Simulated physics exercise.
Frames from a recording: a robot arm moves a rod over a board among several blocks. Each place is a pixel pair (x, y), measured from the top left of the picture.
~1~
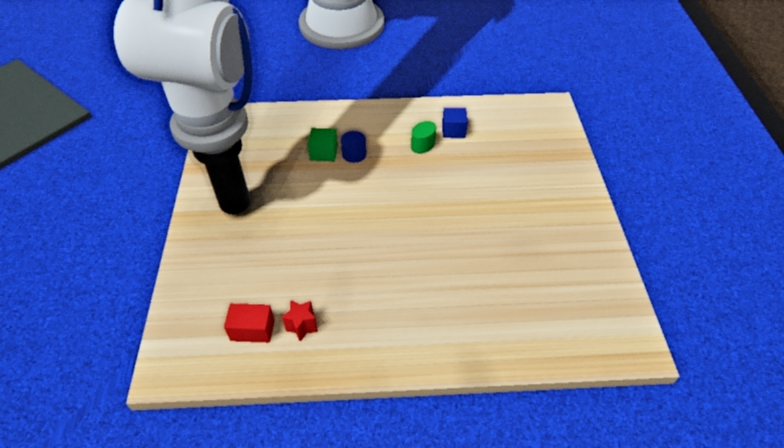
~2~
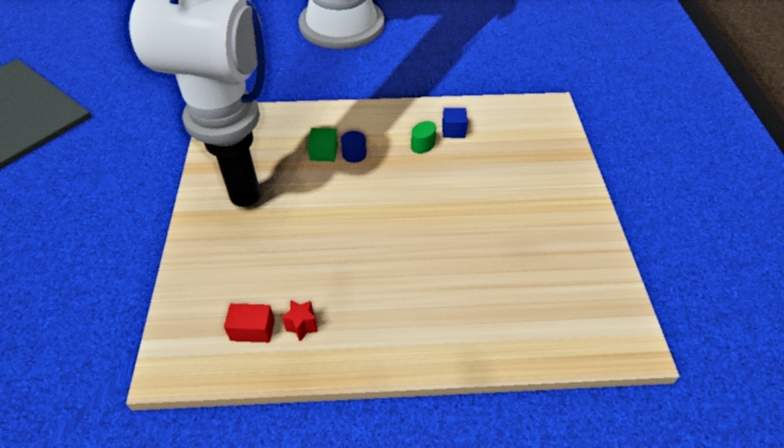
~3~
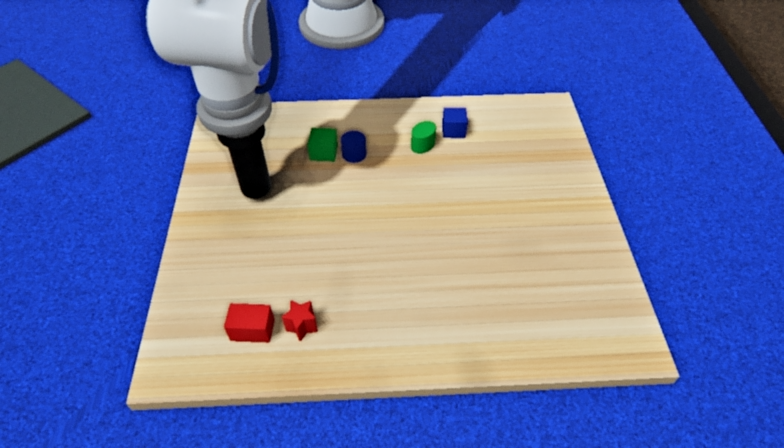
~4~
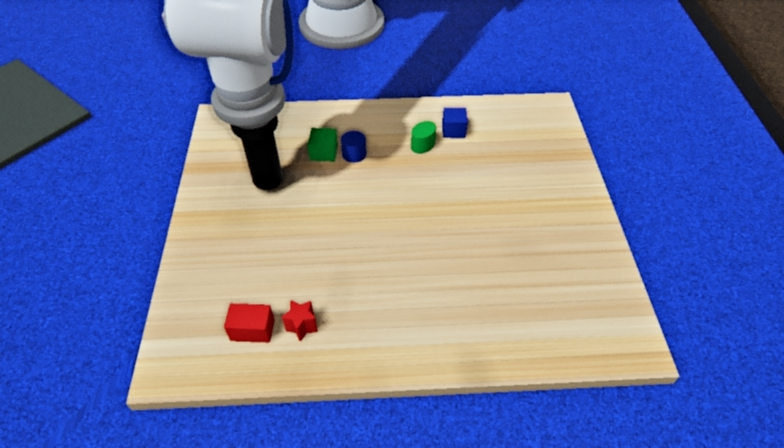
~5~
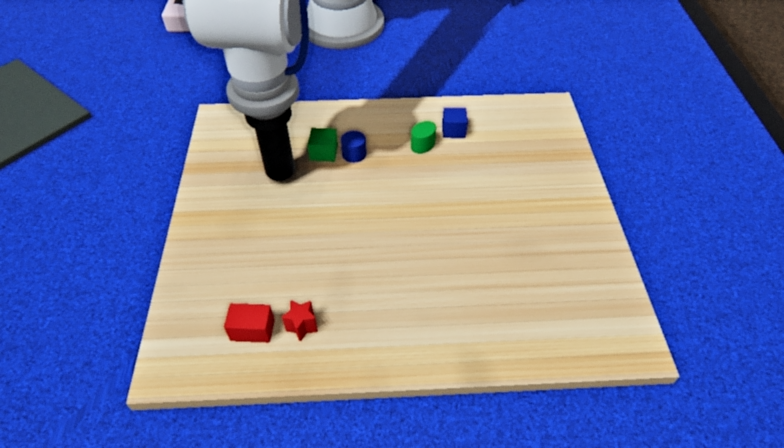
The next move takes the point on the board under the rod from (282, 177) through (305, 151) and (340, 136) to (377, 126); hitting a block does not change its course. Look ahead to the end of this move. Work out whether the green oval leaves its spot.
Not moved.
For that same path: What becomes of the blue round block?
Here the blue round block moves off its spot.
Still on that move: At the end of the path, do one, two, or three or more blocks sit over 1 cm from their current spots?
The push moves two blocks more than 1 cm.
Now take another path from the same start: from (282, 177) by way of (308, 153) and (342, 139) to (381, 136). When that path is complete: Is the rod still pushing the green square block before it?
Yes, it checks out.
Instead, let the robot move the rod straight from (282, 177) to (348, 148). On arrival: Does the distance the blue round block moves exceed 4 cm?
Short answer: No.
The first path, step by step. One third of the way, rod (304, 145); green square block (331, 132).
Two thirds of the way, rod (340, 130); green square block (369, 123), turned 35° clockwise; blue round block (381, 141).
At the end, rod (377, 120); green square block (397, 125), turned 105° clockwise; blue round block (386, 143); green oval unmoved.
